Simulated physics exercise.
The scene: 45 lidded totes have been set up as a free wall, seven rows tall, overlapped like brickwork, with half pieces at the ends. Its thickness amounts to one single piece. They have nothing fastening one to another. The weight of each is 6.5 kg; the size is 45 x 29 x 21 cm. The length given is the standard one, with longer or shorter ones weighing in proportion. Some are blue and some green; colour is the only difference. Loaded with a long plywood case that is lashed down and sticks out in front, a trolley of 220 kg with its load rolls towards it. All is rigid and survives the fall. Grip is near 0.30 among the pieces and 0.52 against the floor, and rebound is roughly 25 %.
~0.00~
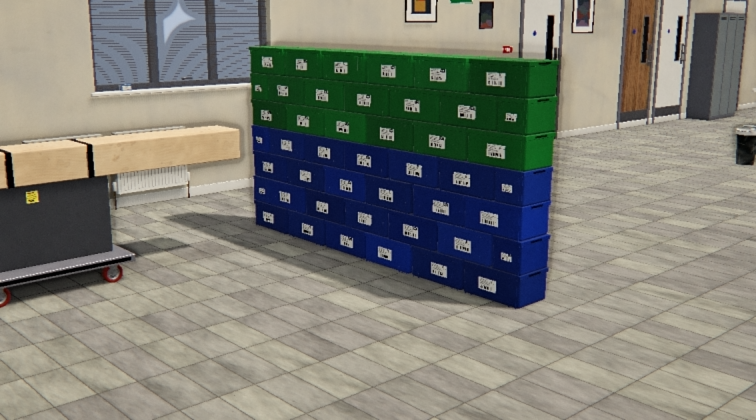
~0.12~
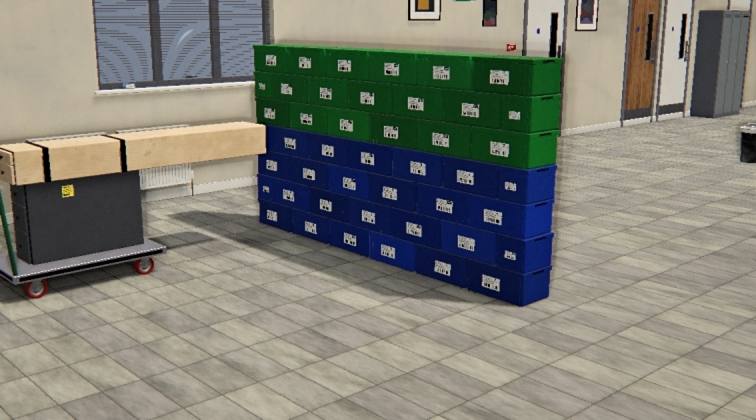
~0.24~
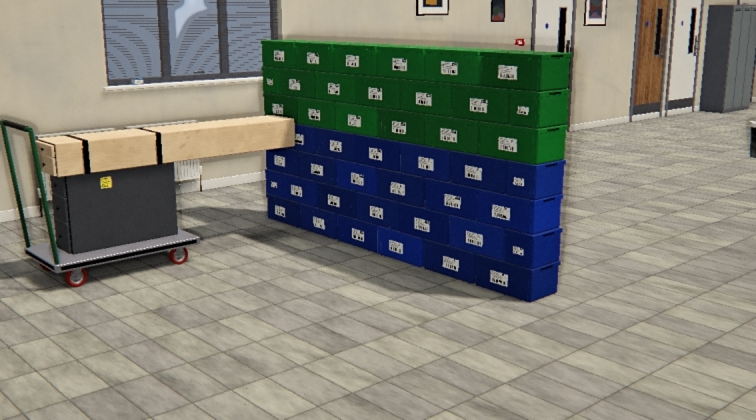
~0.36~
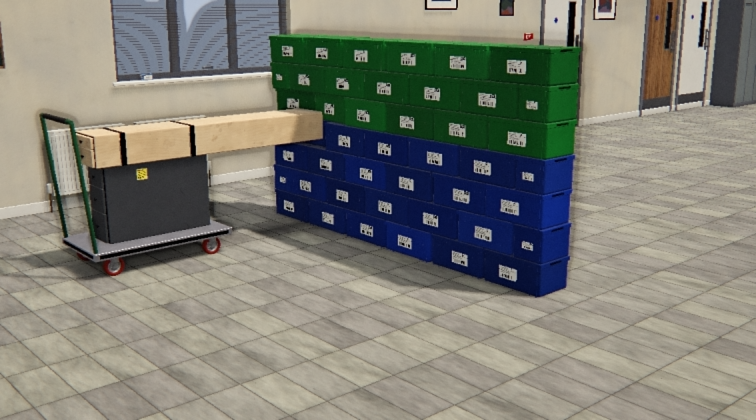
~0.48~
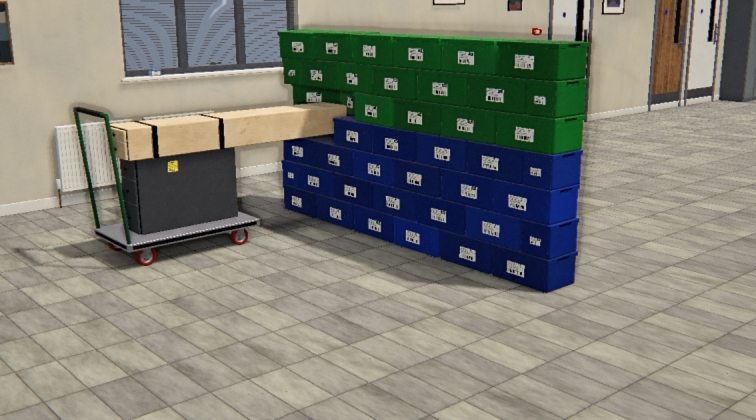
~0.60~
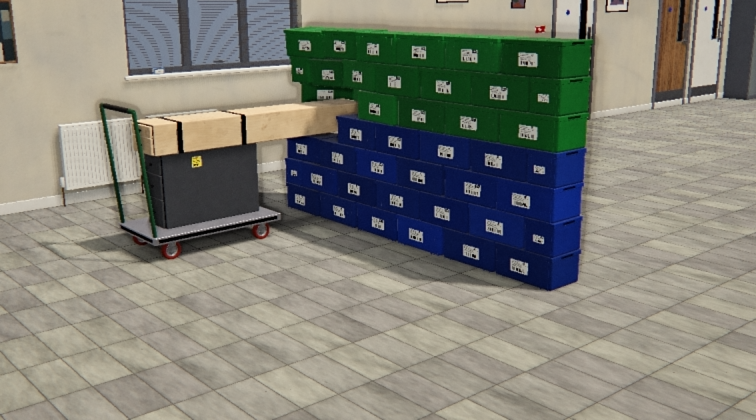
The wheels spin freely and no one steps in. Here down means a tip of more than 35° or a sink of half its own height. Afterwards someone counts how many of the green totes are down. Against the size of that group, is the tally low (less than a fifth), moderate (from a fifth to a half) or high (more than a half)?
Moderate.
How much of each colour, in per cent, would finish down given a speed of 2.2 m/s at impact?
Down at the end: Blue 0 per cent, green 40 per cent.
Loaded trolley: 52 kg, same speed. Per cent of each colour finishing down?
You'd get blue at 0 and green at 40 per cent down.
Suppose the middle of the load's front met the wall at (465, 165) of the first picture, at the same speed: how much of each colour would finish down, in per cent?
For blue it's 10 per cent, for green 40 per cent.
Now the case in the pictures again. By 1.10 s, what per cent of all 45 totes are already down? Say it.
15 per cent.
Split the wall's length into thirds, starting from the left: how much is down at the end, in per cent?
Left third 50 percent, middle third 10 percent, right third 0 percent.
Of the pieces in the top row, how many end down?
Count: 3.
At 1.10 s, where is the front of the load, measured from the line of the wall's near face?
It has gone roughly 95 centimetres beyond.
By 1.10 s, load 96 cm past the wall's line, still rolling; 5 of the 19 green totes down (7 of 45 in all colours); top green tote unmoved.
By 1.64 s, load 1.23 m past the wall's line, still rolling; 7 of the 19 green totes down (9 of 45 in all colours); top green tote unmoved.
When it is over (3.1 s), load 1.24 m past the wall's line, stopped; 8 of the 19 green totes down (10 of 45 in all colours); top green tote unmoved; top blue tote unmoved. That is 42 per cent. In pixels of the last frame, middles, top green tote near (435, 50), top blue tote near (409, 139).
